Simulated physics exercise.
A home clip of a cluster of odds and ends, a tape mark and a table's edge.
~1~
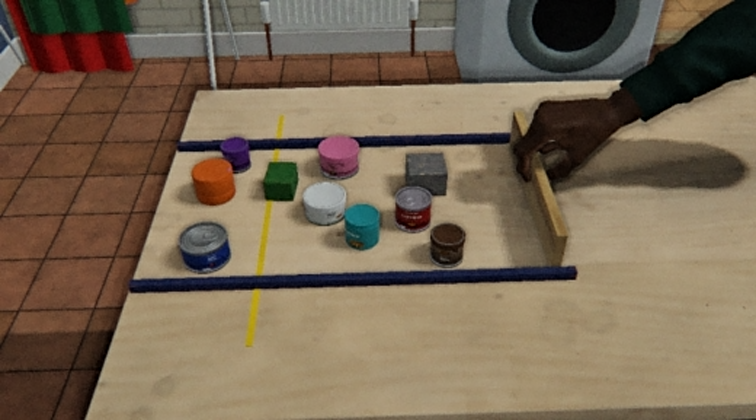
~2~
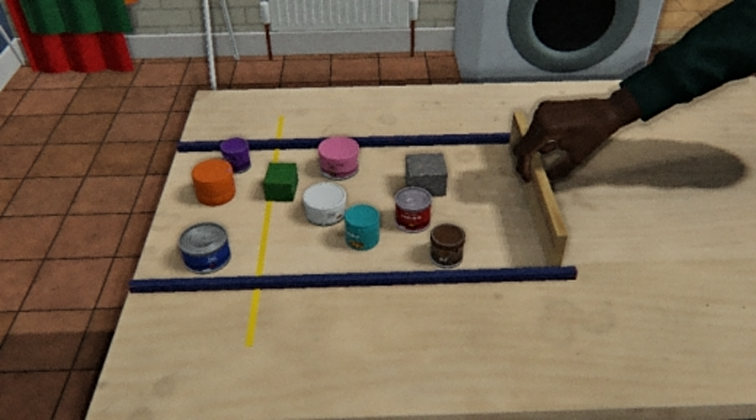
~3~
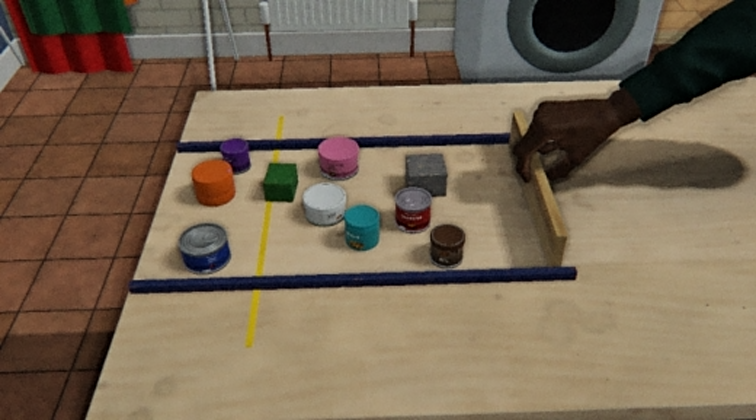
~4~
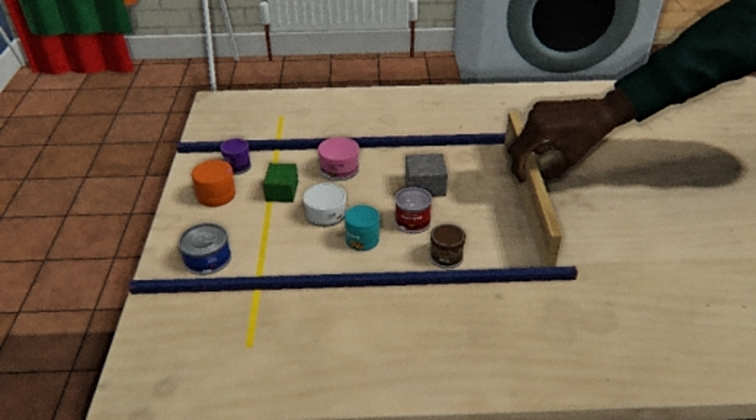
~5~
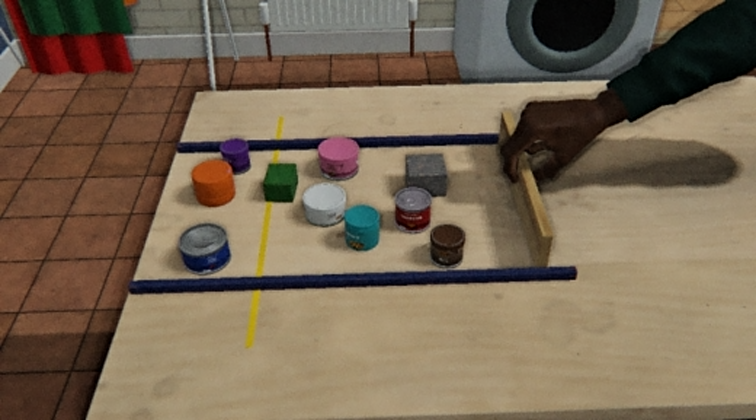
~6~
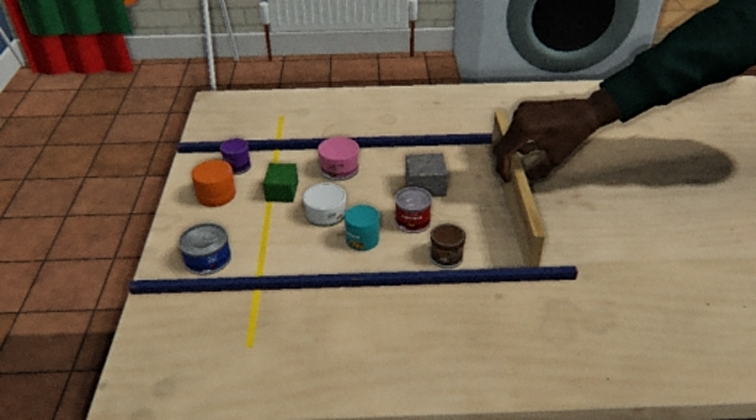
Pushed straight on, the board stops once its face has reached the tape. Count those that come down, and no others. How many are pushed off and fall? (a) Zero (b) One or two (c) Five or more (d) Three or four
Zero.
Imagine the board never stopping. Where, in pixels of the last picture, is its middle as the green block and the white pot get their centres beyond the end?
The middle is at (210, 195) when it's the green block, and at (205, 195) when it's the white pot.
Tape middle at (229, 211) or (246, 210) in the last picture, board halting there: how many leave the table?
1 and 0.
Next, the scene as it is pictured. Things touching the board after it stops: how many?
Tally at the end: 5.
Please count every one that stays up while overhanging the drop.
It totals 0.
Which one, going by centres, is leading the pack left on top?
Answer: The orange lid.
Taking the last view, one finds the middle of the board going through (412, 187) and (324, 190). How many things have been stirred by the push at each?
First 3, then 7.
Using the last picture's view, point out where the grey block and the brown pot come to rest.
(251, 180) and (241, 261), roughly.
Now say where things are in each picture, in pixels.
The first picture shows orange lid (214, 182); blue tin (205, 247); purple pot (236, 155); board (535, 183); tape (269, 208).
The second picture shows blue tin (205, 248); brown pot (447, 246).
The third picture shows purple pot (236, 156); turquoise tub (362, 228).
The fourth picture shows orange lid (214, 183); grey block (426, 176).
The fifth picture shows blue tin (205, 249); red pot (413, 211).
The sixth picture shows orange lid (214, 183); blue tin (205, 249); purple pot (236, 157); board (515, 184); tape (269, 209).
Soon after, none off yet; orange lid at rest near (214, 183); blue tin at rest near (205, 249); purple pot at rest near (236, 157).
At rest, the number that fall off is zero.
